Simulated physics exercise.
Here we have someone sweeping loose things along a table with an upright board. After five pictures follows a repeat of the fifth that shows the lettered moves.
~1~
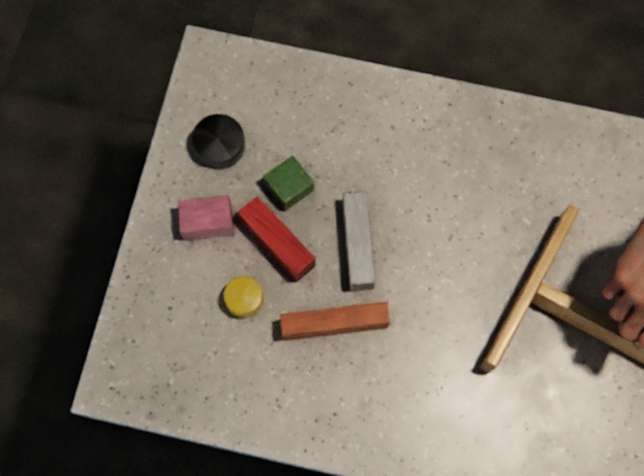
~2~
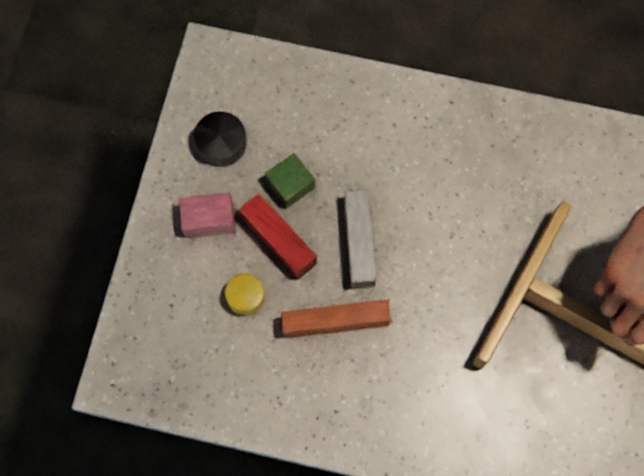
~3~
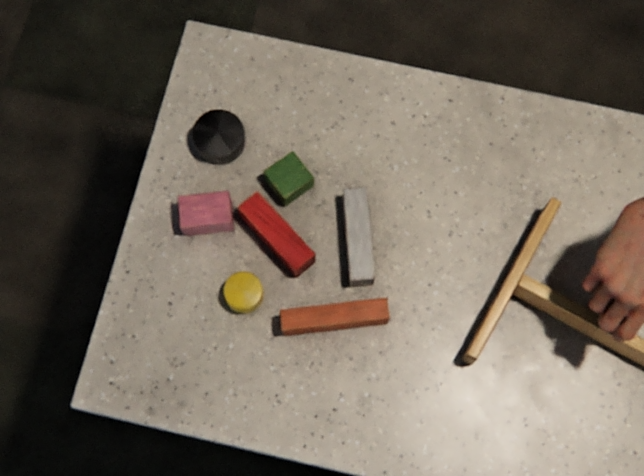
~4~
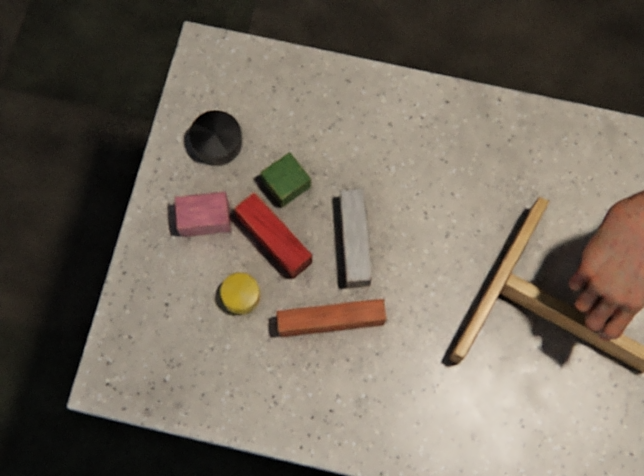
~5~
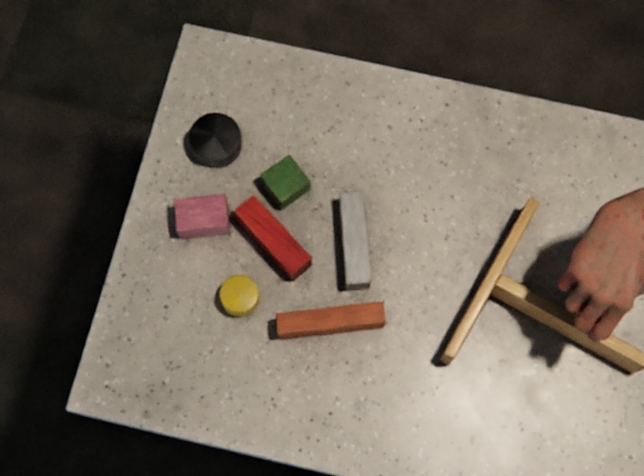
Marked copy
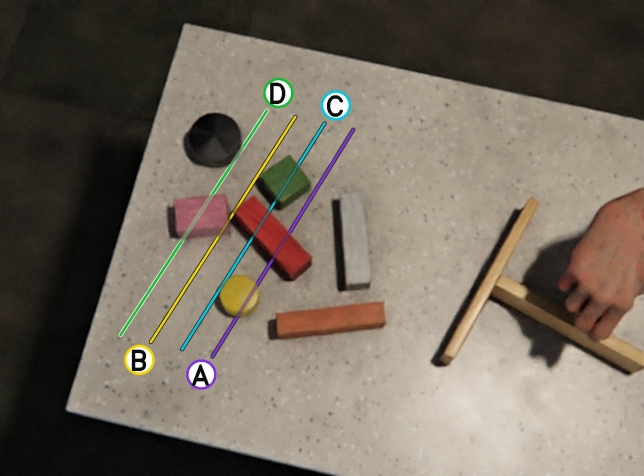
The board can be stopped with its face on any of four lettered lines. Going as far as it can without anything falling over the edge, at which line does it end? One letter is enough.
As far as mark B.
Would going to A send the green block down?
By then, no.
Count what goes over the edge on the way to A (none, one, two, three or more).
By then, none.
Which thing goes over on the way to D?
The pink block goes over.
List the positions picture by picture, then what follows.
In the first picture, yellow tin (244, 297); pink block (206, 218); orange bar (335, 321).
In the second picture, board (527, 280); black tin (221, 139).
In the third picture, board (516, 276); white bar (359, 237).
In the fourth picture, board (503, 275); yellow tin (240, 294).
In the fifth picture, board (493, 276); orange bar (331, 320); black tin (216, 141); red stick (273, 238).
On the copy, A at (285, 239); B at (225, 225); C at (256, 232); D at (196, 219).
On B. First, board (395, 254); orange bar (306, 315); black tin (216, 141).
Then, board (300, 233); red stick (239, 209); yellow tin (218, 286).
Finally, board (226, 216); pink block (138, 205); black tin (191, 121); nothing has fallen.
By contrast, A is safe but short; C is safe but short; D drops the pink block.
